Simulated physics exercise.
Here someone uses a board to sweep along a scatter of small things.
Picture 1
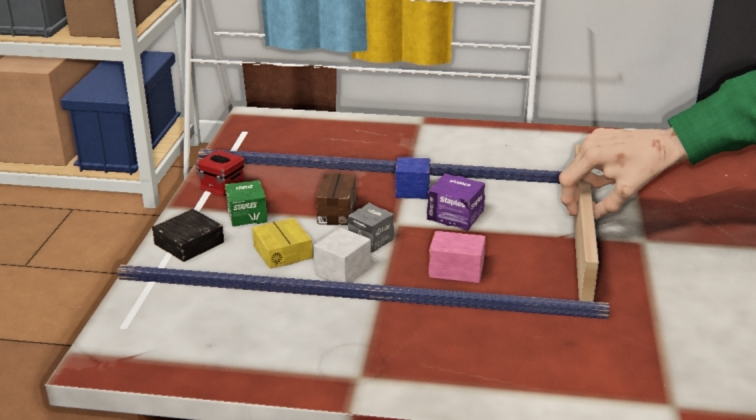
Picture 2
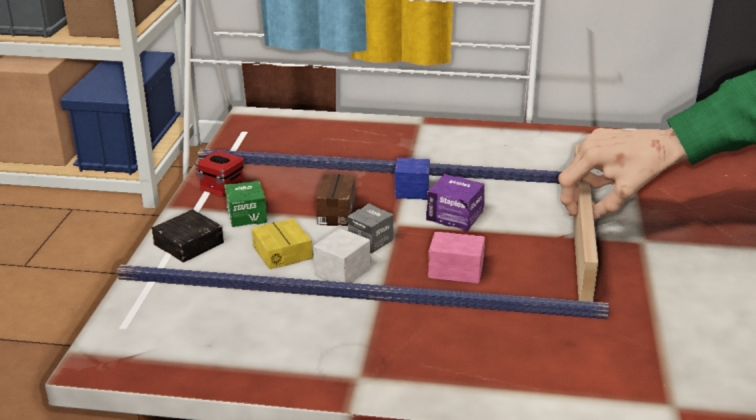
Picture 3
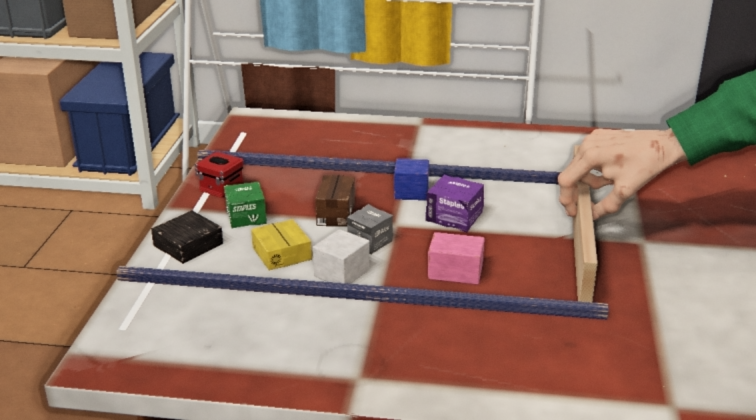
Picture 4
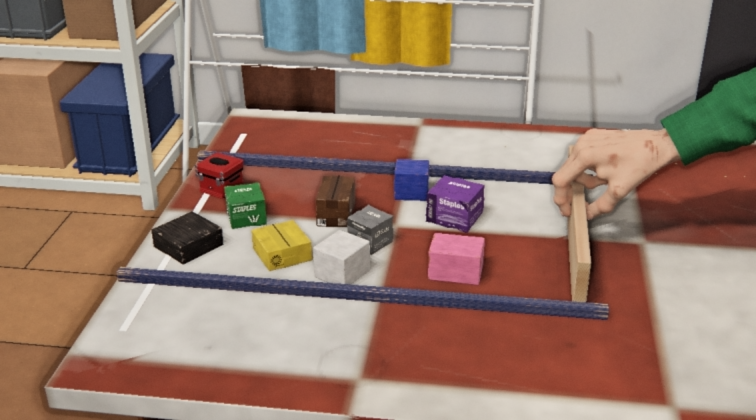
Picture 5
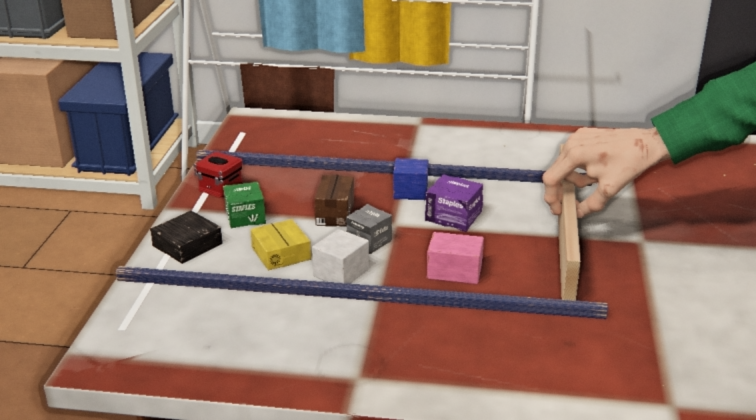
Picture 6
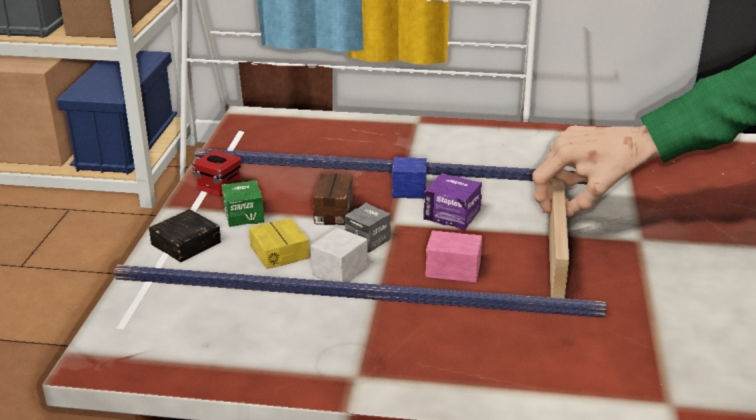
A hand in a green sleeve held a wooden board upright on a checkered table, then slid it a little to the left between two blue strips, while the scattered colored boxes stayed put.
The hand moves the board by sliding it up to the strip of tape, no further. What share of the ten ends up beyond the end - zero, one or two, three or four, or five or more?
Falling ones: Five or beyond.
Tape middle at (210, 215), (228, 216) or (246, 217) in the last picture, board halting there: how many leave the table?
In order: 5, 2 and 2.
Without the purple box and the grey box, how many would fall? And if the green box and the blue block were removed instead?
The number is 5 for the first case and 4 for the second.
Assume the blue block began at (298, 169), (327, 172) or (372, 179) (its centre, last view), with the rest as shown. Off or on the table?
Going through the places in order, it keeps its spot, it keeps its spot, and it keeps its spot.
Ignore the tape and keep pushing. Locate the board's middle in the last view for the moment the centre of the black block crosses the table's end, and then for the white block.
Black block: (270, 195); white block: (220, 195).
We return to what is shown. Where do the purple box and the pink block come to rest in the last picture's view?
Listed as asked: First (176, 187), and then (144, 235).
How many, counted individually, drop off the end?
The total comes to 6.
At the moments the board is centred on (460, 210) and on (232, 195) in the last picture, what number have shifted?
The count is 2 at the first point and 10 at the second.
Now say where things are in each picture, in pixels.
Black block (188, 235); red case (222, 173); green box (246, 204); board (583, 219); tape (195, 213), in the first frame.
Red case (221, 174); brown box (336, 200), in the second frame.
Green box (245, 205); grey box (370, 229), in the third frame.
Black block (188, 237); yellow box (282, 245), in the fourth frame.
Red case (220, 175); blue block (411, 179), in the fifth frame.
Black block (185, 235); red case (218, 174); green box (243, 203); board (557, 216); tape (191, 213), in the sixth frame.
Soon after, none off yet; black block at rest near (185, 235); red case at rest near (218, 174); green box at rest near (243, 203).
Then, none off yet; black block moved about its own width near (161, 223); red case at rest near (218, 174); green box moved about its own width near (207, 201).
At rest, the number that fall off is five or more; fallen, white block, brown box, yellow box, green box, red case and black block.
